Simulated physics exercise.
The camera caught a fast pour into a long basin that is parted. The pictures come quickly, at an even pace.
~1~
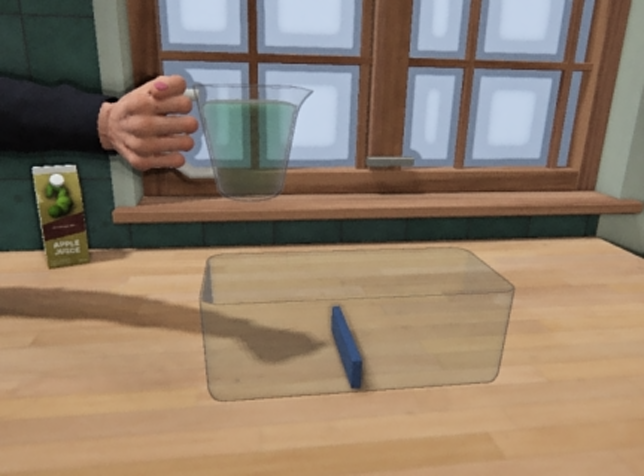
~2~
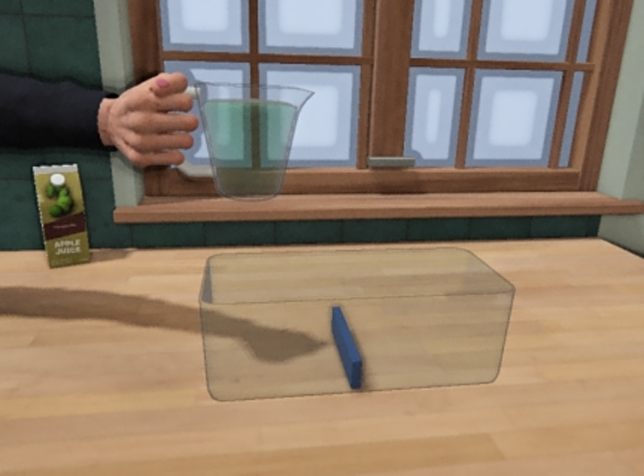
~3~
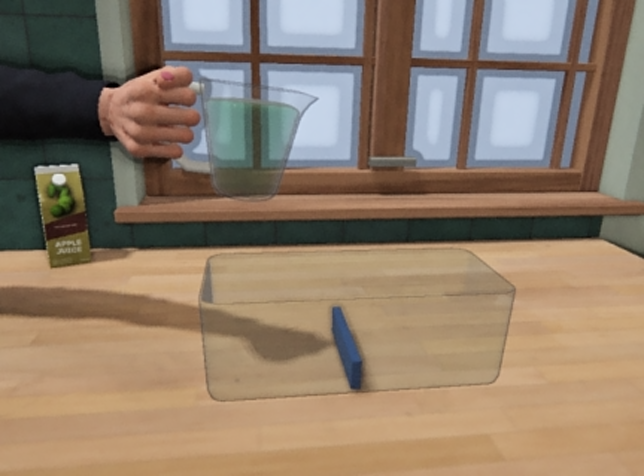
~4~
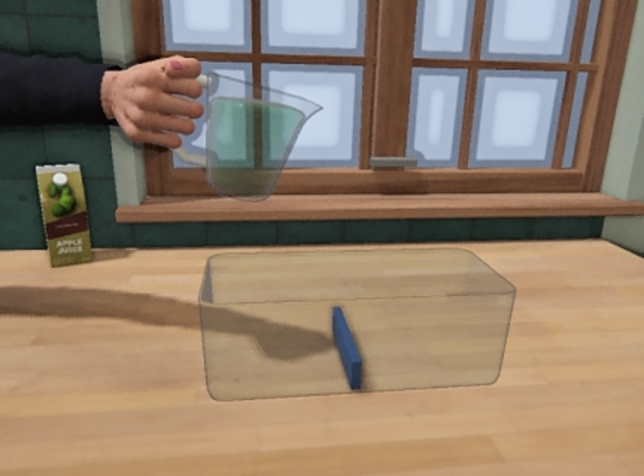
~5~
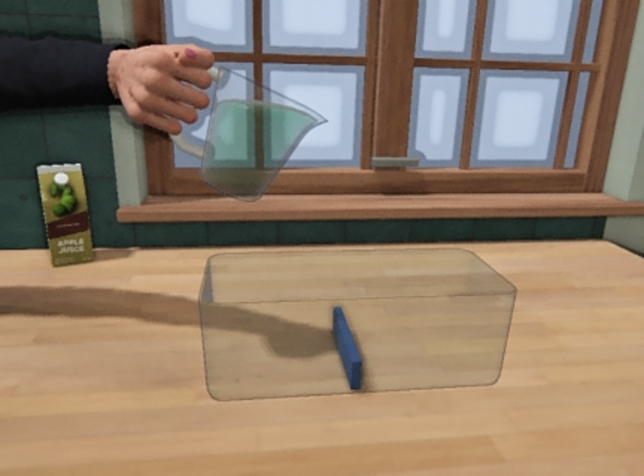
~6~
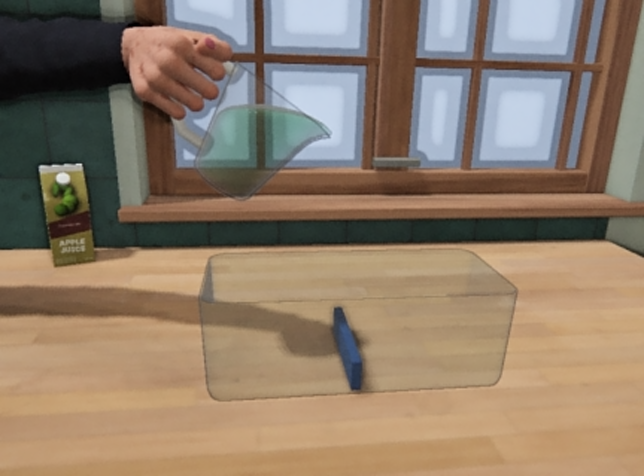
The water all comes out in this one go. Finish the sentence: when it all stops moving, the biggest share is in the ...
... right part.
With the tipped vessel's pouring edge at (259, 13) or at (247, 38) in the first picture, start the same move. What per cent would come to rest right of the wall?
Estimate, in order: 20 and 10 per cent.
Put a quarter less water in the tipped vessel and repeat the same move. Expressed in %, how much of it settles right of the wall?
Close to 50 per cent.
A moment on, the tilt is 103° and 39 per cent is still to pour, 0 is left of the wall and 28 right of it.
Next, the tilt is 113° and 3 per cent is still to pour, 30 is left of the wall and 57 right of it.
Then the tilt is 113° and 0 per cent is still to pour, 37 is left of the wall and 60 right of it.
Later the tilt is 113° and 0 per cent is still to pour, 37 is left of the wall and 61 right of it.
Finally, 37 per cent lies left of the wall, 60 right of it and 2 outside.
